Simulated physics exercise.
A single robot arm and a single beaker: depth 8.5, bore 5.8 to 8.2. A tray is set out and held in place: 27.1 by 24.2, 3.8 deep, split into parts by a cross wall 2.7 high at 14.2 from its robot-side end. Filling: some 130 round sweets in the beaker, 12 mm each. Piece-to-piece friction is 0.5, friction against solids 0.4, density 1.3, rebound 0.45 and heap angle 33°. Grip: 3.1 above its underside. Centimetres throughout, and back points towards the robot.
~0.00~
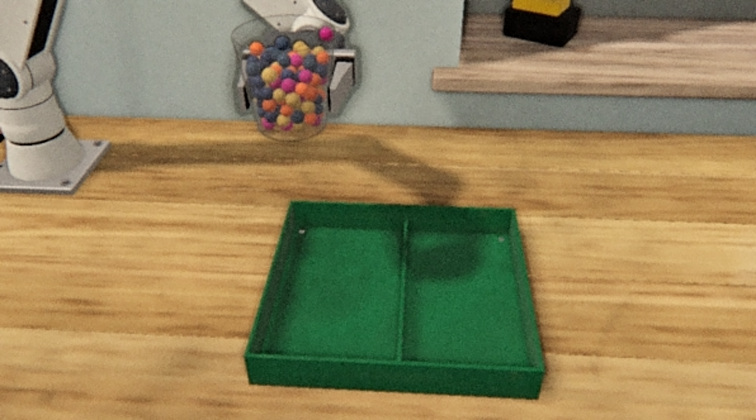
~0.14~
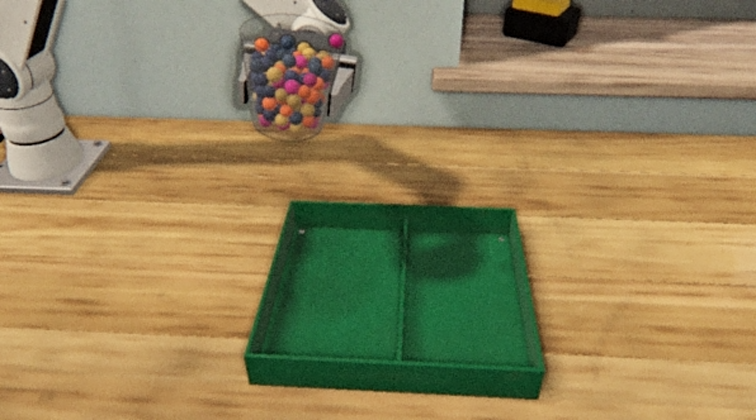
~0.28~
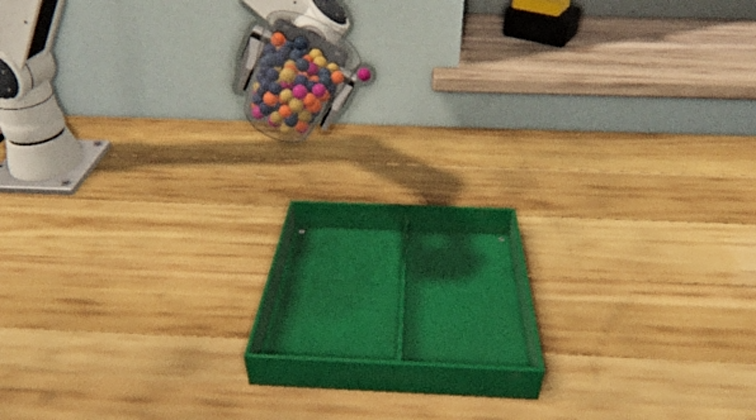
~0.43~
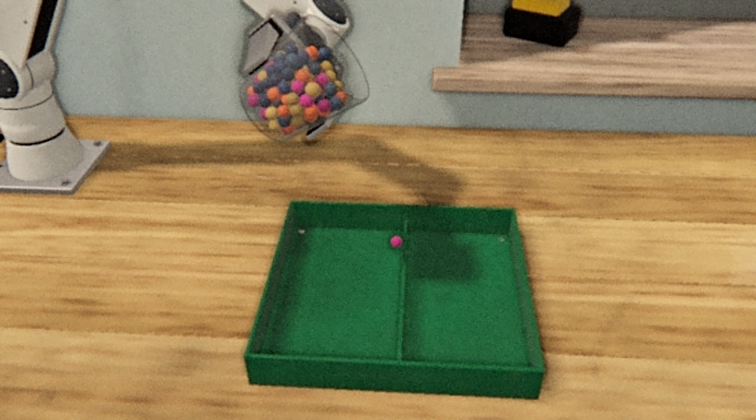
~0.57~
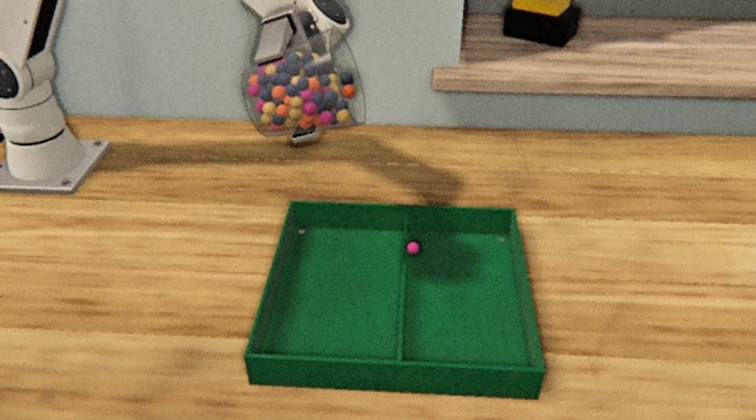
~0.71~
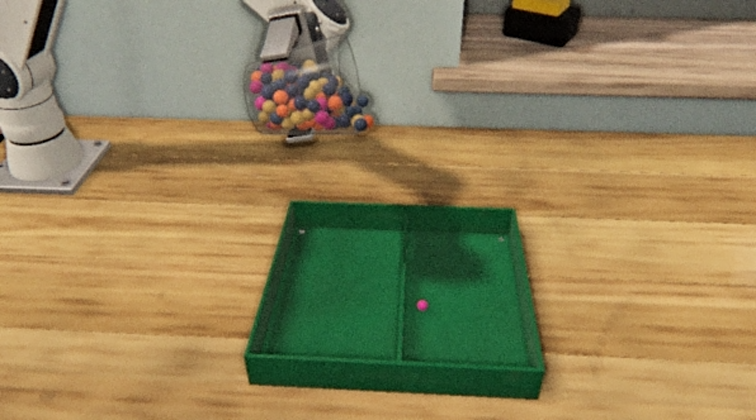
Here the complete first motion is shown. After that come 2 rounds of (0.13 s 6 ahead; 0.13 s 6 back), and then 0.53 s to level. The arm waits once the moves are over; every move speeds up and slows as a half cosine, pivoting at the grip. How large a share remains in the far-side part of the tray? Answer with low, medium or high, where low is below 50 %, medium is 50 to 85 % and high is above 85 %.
Medium.
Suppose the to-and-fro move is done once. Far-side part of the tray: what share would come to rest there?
Estimate: Around 55 %.
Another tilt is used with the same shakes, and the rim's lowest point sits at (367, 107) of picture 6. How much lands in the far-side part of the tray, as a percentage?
My estimate is some 40 per cent.
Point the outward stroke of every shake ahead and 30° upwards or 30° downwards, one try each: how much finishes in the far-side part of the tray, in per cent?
Result: Approx. 85 % and 55 %, one try each.
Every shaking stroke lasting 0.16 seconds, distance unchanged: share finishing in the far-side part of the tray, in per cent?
Estimate for that case: 65 %.
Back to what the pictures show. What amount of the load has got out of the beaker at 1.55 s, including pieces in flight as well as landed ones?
Near 95 per cent.
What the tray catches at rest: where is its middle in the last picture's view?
In the final picture, somewhere near (470, 296).
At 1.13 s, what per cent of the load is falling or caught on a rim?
My guess is some 6 in a hundred.
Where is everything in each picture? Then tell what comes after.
The first frame shows beaker middle at (288, 82), level; upper third of the load around (289, 65), from x 255 to 325, top at y 35; 126 in the beaker.
The second frame shows beaker middle at (290, 82), tilted 8° forward; upper third of the load around (291, 65), from x 255 to 335, top at y 40.
The third frame shows beaker middle at (294, 84), tilted 27° forward; upper third of the load around (289, 68), from x 260 to 365, top at y 40; 125 in the beaker, 1 in flight or on a rim.
The fourth frame shows beaker middle at (299, 87), tilted 52° forward; upper third of the load around (293, 70), from x 255 to 395, top at y 50; 125 in the beaker, 1 in flight or on a rim.
The fifth frame shows beaker middle at (301, 91), tilted 71° forward; upper third of the load around (293, 74), from x 255 to 415, top at y 60; 125 in the beaker, 1 in flight or on a rim.
The sixth frame shows beaker middle at (302, 92), tilted 79° forward; upper third of the load around (292, 84), from x 255 to 425, top at y 65; 125 in the beaker, 1 in the far-side part.
After 1.13 s, tilted 79° forward, highest piece 24 above the table; 69 in the far-side part, 22 in the beaker, 16 on the table or floor, 11 in the robot-side part, 8 in flight or on a rim.
After 1.55 s, tilted 27° forward, highest piece 24 above the table; 79 in the far-side part, 24 on the table or floor, 19 in the robot-side part, 4 in the beaker.
After 1.96 s, level, highest piece 23 above the table; 79 in the far-side part, 24 on the table or floor, 19 in the robot-side part, 4 in the beaker.
After 3.01 s, level, highest piece 23 above the table; 79 in the far-side part, 24 on the table or floor, 19 in the robot-side part, 4 in the beaker.
At rest, 79 in the far-side part, 24 on the table or floor, 19 in the robot-side part, 4 in the beaker. That is 63 % in the far-side part of the tray.
